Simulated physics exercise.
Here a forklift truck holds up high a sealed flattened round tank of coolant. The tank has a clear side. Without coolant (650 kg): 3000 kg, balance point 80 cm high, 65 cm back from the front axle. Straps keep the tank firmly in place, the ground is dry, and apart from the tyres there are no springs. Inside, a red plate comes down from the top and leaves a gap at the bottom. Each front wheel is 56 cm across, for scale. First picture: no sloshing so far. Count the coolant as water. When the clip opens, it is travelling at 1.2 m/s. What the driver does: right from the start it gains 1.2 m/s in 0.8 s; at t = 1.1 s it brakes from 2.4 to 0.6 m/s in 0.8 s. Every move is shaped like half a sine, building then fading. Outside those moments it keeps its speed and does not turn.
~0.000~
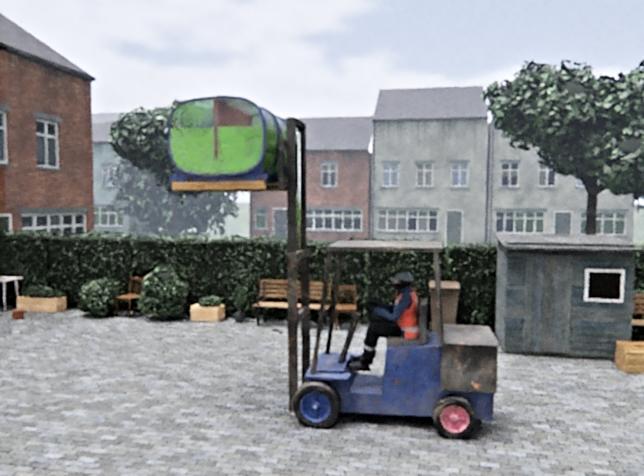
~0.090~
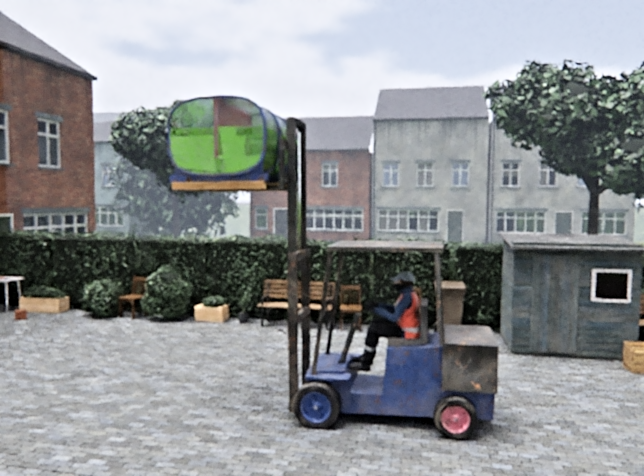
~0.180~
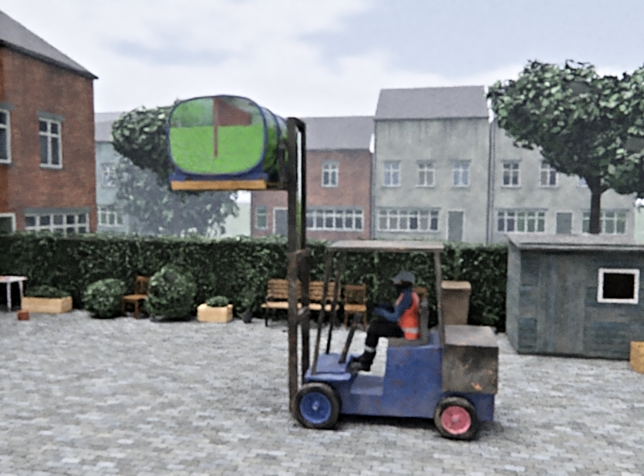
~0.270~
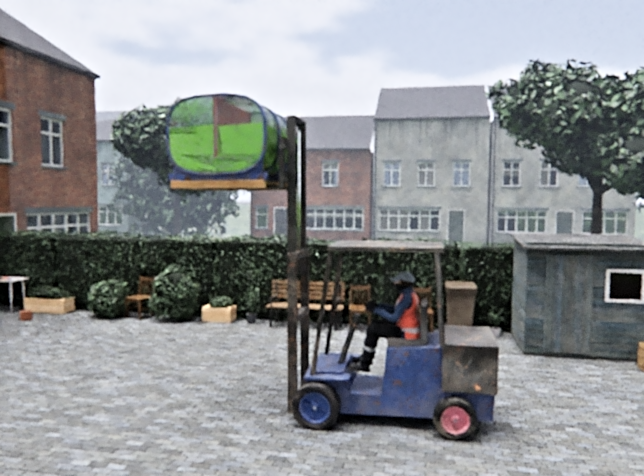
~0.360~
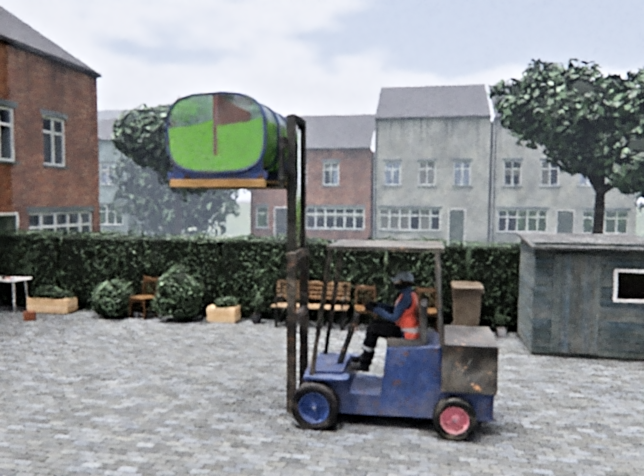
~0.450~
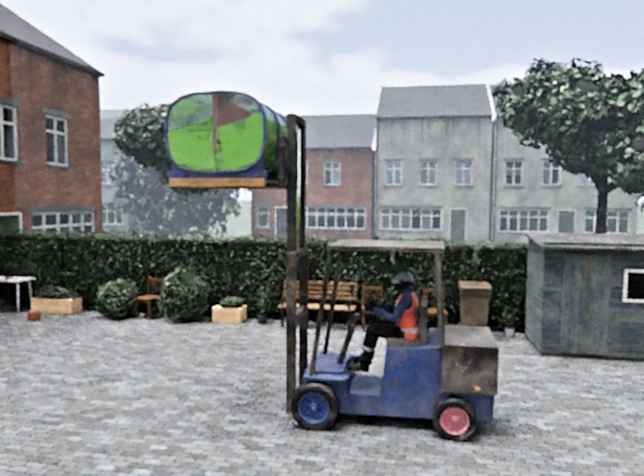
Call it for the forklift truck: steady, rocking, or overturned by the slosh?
Rocking, then settles.
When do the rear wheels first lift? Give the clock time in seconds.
It happens at roughly 1.55 s on the clock.
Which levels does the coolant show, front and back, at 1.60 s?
Front 64 cm, back 44 cm.
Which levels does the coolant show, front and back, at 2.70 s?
The level sits near 60 cm in front and near 48 cm behind.
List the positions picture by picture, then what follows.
In the first picture, the surface is at (183, 129) near the front wall; the surface is at (250, 128) near the back wall; the body is upright; the front is on the left; a wheel hub at (314, 408).
In the second picture, the surface is at (183, 129) near the front wall; the surface is at (250, 128) near the back wall; the body is upright.
In the third picture, the surface is at (183, 129) near the front wall; the surface is at (250, 127) near the back wall; the body is upright.
In the fourth picture, the surface is at (182, 128) near the front wall; the surface is at (250, 125) near the back wall; the body is upright.
In the fifth picture, the surface is at (182, 128) near the front wall; the surface is at (250, 122) near the back wall; the body is upright.
In the sixth picture, the surface is at (181, 130) near the front wall; the surface is at (250, 119) near the back wall; the body is upright; a wheel hub at (313, 410).
After 1.60 s the lean is 2° nose down, the rear 4 cm in the air; the liquid stands 44 cm at the back and 64 cm at the front.
After 2.50 s the lean is 9° nose down, the rear 22 cm in the air; the liquid stands 47 cm at the back and 61 cm at the front.
After 2.70 s the lean is 8° nose down, the rear 22 cm in the air; the liquid stands 47 cm at the back and 60 cm at the front.
After 4.89 s all wheels are down again; the highest lift was 22 cm and the largest lean 9°.
